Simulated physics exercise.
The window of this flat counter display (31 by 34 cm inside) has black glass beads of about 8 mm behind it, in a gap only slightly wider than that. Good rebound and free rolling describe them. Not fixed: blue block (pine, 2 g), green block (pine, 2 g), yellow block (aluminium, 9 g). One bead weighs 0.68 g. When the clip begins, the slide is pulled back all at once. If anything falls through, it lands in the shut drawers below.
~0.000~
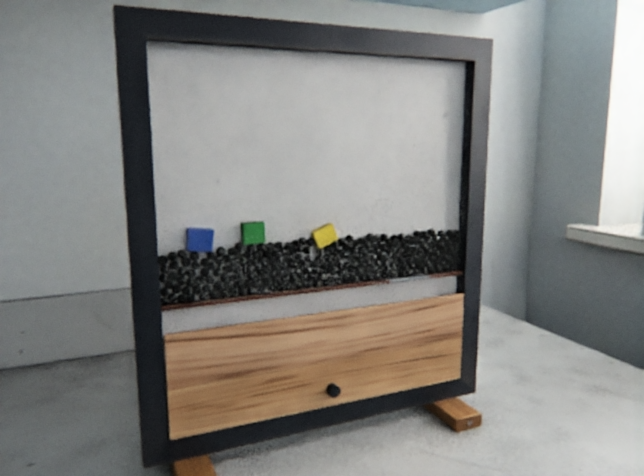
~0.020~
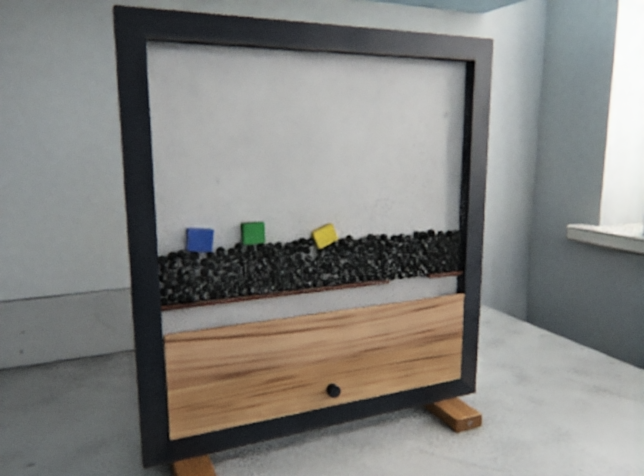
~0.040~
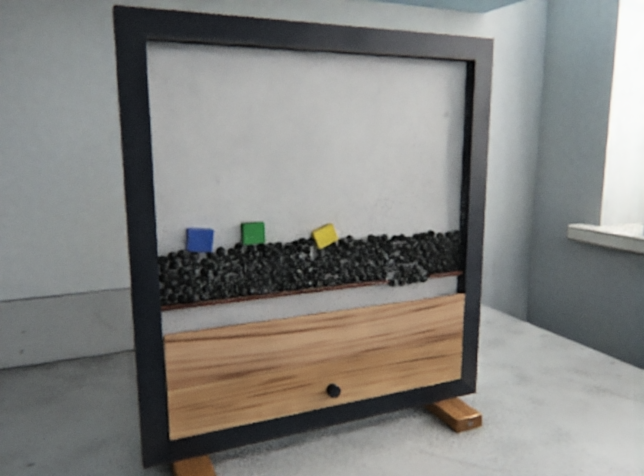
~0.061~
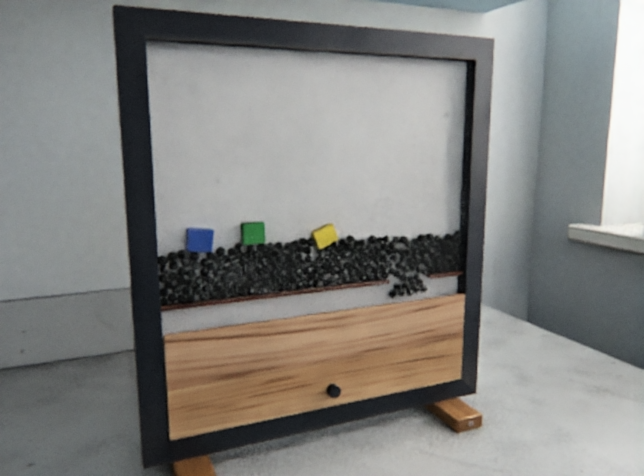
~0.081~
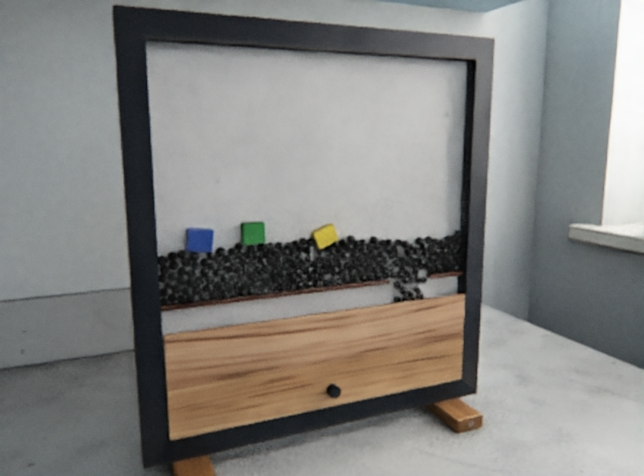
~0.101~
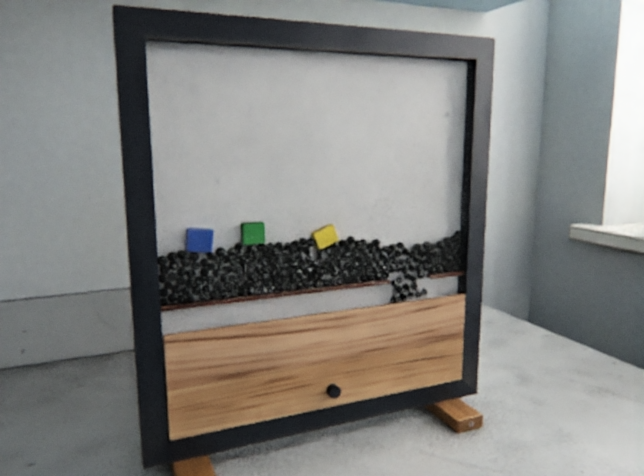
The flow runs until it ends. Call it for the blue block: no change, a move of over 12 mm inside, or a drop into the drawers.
No change.
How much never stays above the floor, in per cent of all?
About 45 per cent.
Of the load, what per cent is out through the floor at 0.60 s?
My estimate is some 40 per cent.
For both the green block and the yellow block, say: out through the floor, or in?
Result - green: Retained, yellow: Retained.
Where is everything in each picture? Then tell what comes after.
In the first picture, about 230 beads; beads' middle (331, 265); blue block (200, 240) tilted 7°; green block (253, 233); yellow block (324, 236) tilted 22°; slide (383, 281) to (431, 275).
In the second picture, beads' middle (331, 265); 0 out.
In the third picture, beads' middle (331, 265); 5 out.
In the fourth picture, beads' middle (331, 266); 10 out.
In the fifth picture, beads' middle (324, 266); 17 out.
In the sixth picture, beads' middle (325, 267); 23 out; blue block (199, 240) tilted 7°; green block (253, 233); yellow block (325, 237) tilted 21°.
After 0.25 s, 25 % are out; blue block moved 0.0 cm tilted 7°; green block moved 0.0 cm; yellow block moved 0.7 cm tilted 14°.
After 0.60 s, 40 % are out; blue block moved 0.0 cm tilted 7°; green block moved 0.0 cm; yellow block moved 2.6 cm tilted 19°.
After 1.30 s, 45 % are out; blue block moved 0.0 cm tilted 7°; green block moved 0.0 cm; yellow block moved 5.6 cm tilted 7°.
All still by 1.7 s, 45 % are out; blue block moved 0.0 cm tilted 7°; green block moved 0.0 cm; yellow block moved 5.6 cm tilted 7°.
